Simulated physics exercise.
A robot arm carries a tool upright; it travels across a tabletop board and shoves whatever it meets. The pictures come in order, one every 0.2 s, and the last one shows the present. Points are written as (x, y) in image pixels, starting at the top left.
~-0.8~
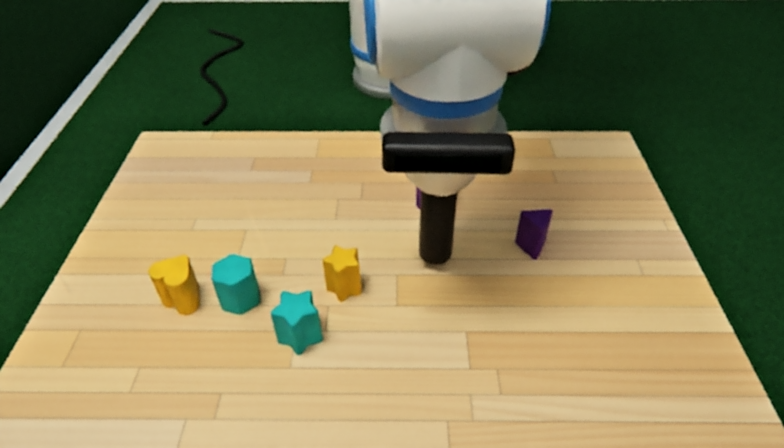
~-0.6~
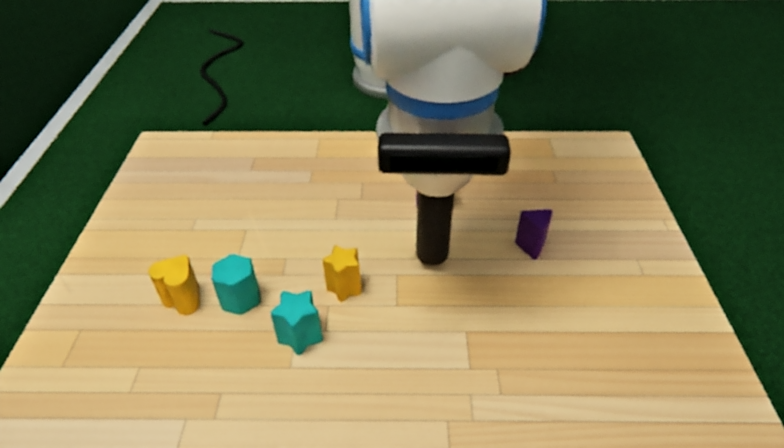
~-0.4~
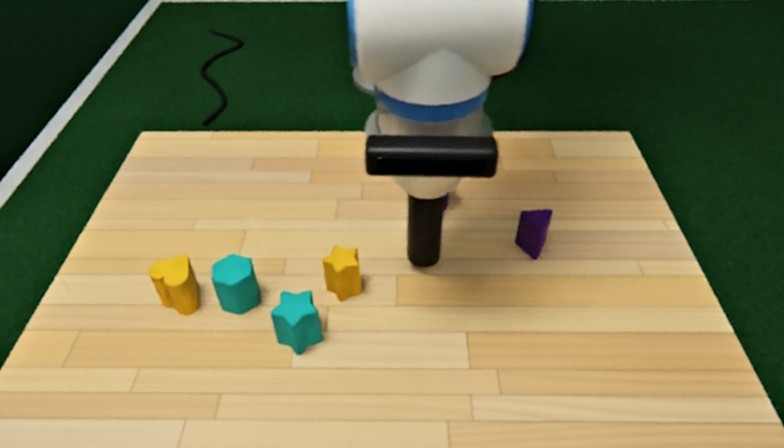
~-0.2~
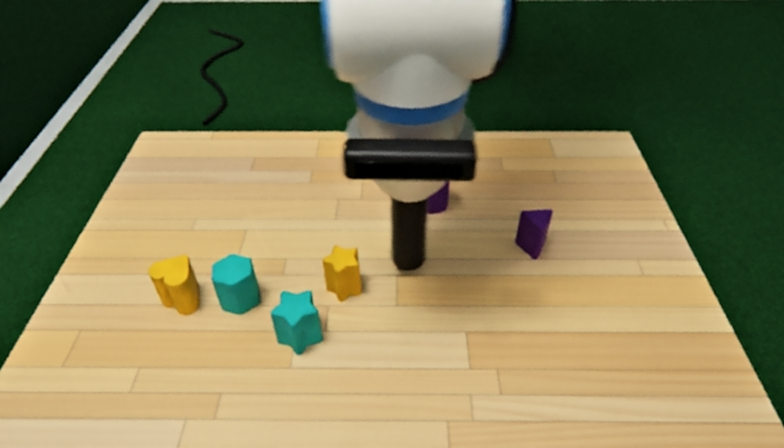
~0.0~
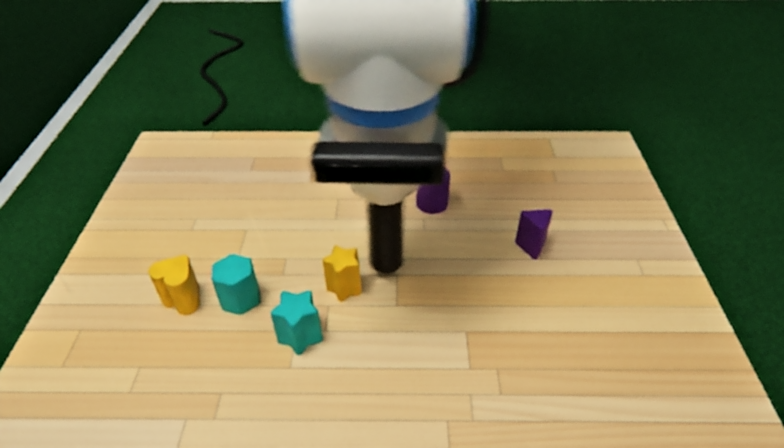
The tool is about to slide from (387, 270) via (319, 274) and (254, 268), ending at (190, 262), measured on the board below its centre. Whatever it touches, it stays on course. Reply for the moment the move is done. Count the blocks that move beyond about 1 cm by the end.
Only one block.
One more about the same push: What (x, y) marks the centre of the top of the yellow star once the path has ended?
I'd guess (314, 267).
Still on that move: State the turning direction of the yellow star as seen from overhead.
Looking from above, the answer is counterclockwise.
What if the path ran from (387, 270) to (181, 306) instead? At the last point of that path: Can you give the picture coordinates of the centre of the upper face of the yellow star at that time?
Its top face will be centred at roughly (300, 277).
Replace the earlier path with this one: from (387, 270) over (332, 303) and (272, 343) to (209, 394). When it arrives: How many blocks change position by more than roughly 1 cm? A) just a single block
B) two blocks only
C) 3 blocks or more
It's B.
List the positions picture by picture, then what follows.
In the first picture, tool tip (435, 253); block tops, turquoise hexagon (231, 268); yellow star (342, 257).
In the second picture, tool (432, 253); blocks unchanged.
In the third picture, tool (423, 256); blocks unchanged.
In the fourth picture, tool (408, 258); blocks unchanged.
In the fifth picture, tool (386, 261); turquoise hexagon (231, 268); yellow star (342, 257).
On the path given first. One third of the way, tool (318, 265); yellow star (315, 267), turned 85° anticlockwise.
Two thirds of the way, tool (251, 259); yellow star (314, 267), turned 90° anticlockwise.
At the end, tool (186, 253); turquoise hexagon in place; yellow star (314, 267), turned 90° anticlockwise.
